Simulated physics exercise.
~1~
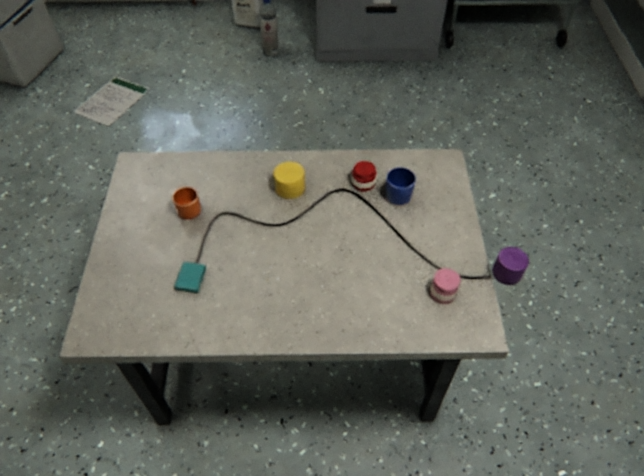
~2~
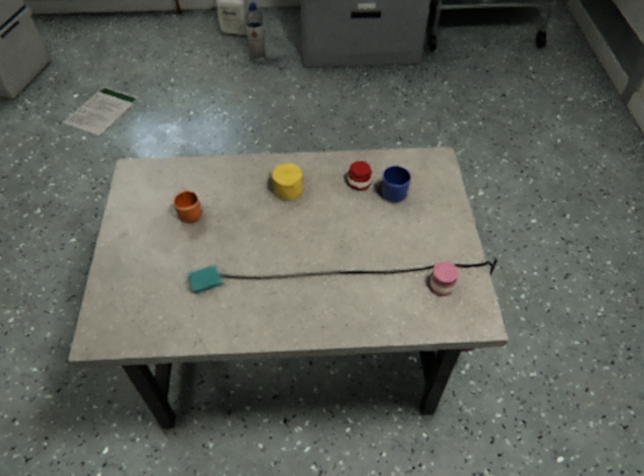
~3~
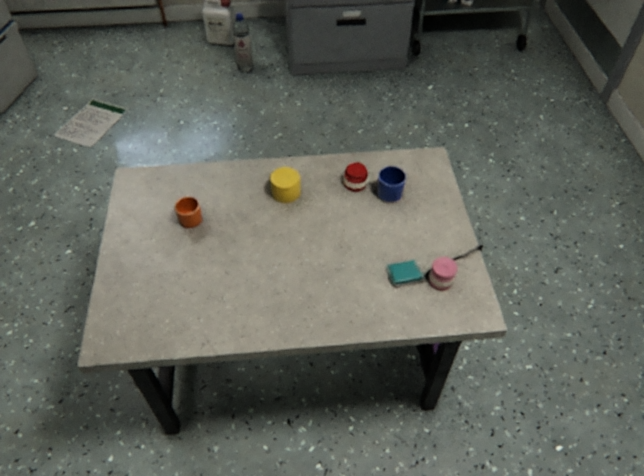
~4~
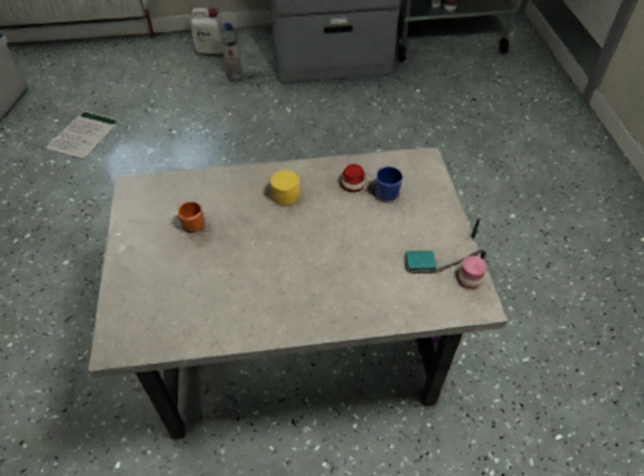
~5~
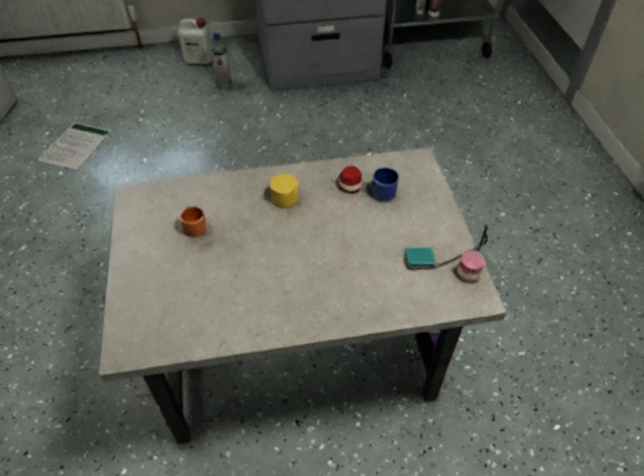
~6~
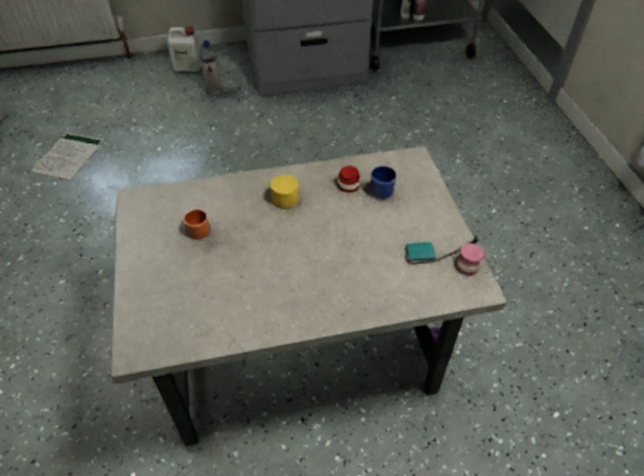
On a tabletop, a purple cylinder drops off the right edge, its cable dragging a teal block right, nudging a pink canister.
